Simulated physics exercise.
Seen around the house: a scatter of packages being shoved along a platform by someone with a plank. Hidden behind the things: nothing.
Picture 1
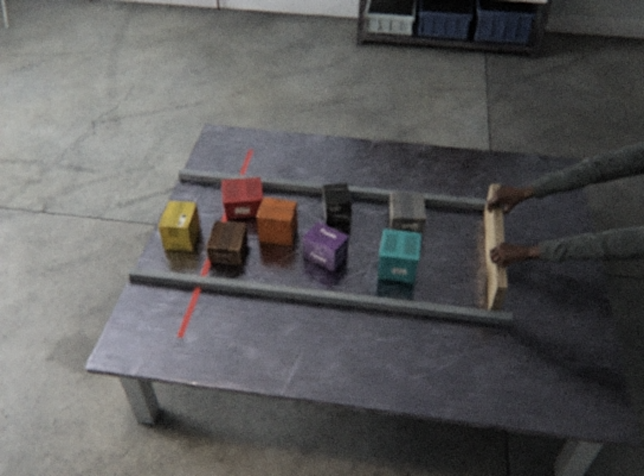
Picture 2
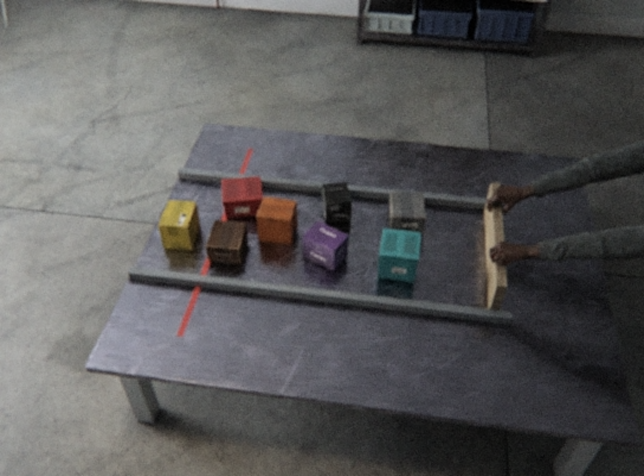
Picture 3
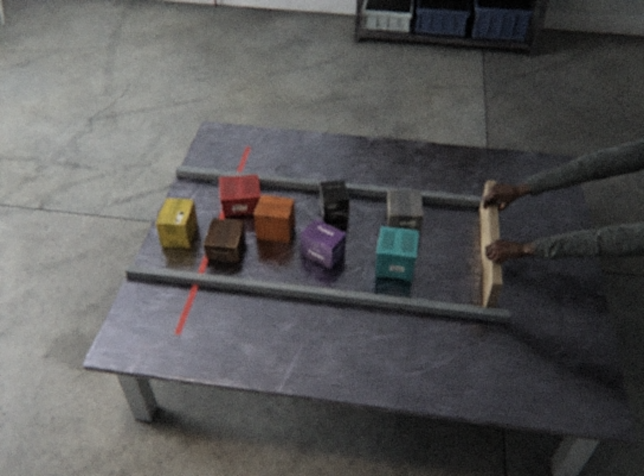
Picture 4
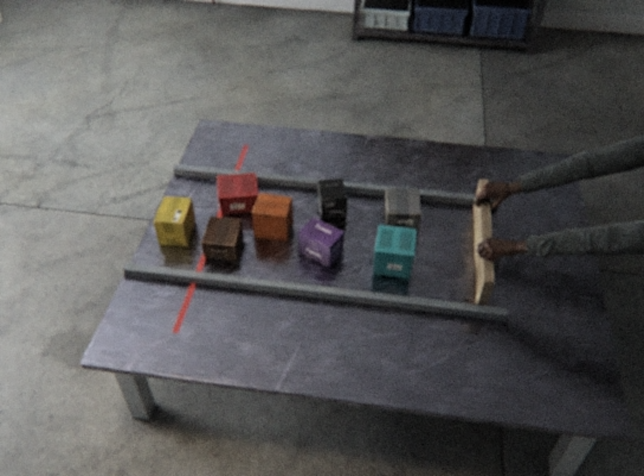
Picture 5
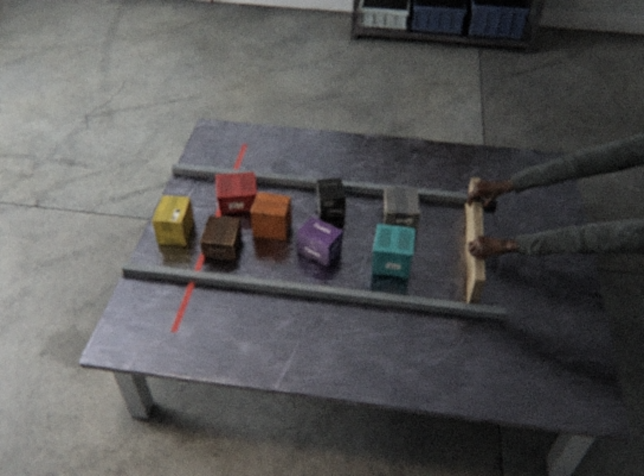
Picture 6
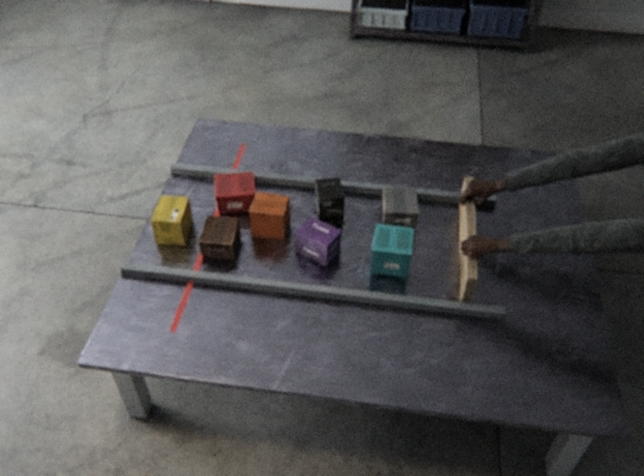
Two hands sliding a wooden plank slowly left between rails on a dark table, toward eight colourful boxes that stay still.
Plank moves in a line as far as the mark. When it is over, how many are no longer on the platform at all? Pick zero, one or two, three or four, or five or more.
The answer is three or four.
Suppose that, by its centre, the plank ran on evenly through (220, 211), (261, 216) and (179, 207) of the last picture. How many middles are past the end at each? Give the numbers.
Middles past end - pos 1: 3, pos 2: 1, pos 3: 6.
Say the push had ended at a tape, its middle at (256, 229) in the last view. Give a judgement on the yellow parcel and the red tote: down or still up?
Here's the result: The yellow parcel ends up below, while as for the red tote, it keeps its place.
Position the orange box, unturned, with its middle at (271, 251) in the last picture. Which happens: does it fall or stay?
Result: The orange box keeps its place.
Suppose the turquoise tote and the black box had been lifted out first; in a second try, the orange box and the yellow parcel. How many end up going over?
First 1, second 2.
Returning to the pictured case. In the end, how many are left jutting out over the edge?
Overhanging ones - 1.
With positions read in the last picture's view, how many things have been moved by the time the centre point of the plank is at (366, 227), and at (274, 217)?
The counts are 4 and 8.
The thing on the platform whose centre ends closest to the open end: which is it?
The purple box is foremost.
Soon after, none off yet; yellow parcel at rest near (173, 221); brown box at rest near (220, 237); red tote at rest near (236, 193).
After that, none off yet; yellow parcel at rest near (173, 221); brown box displaced a little near (202, 235); red tote displaced a little near (225, 191).
In the end, the number that fall off is three or four; gone, red tote, brown box and yellow parcel.
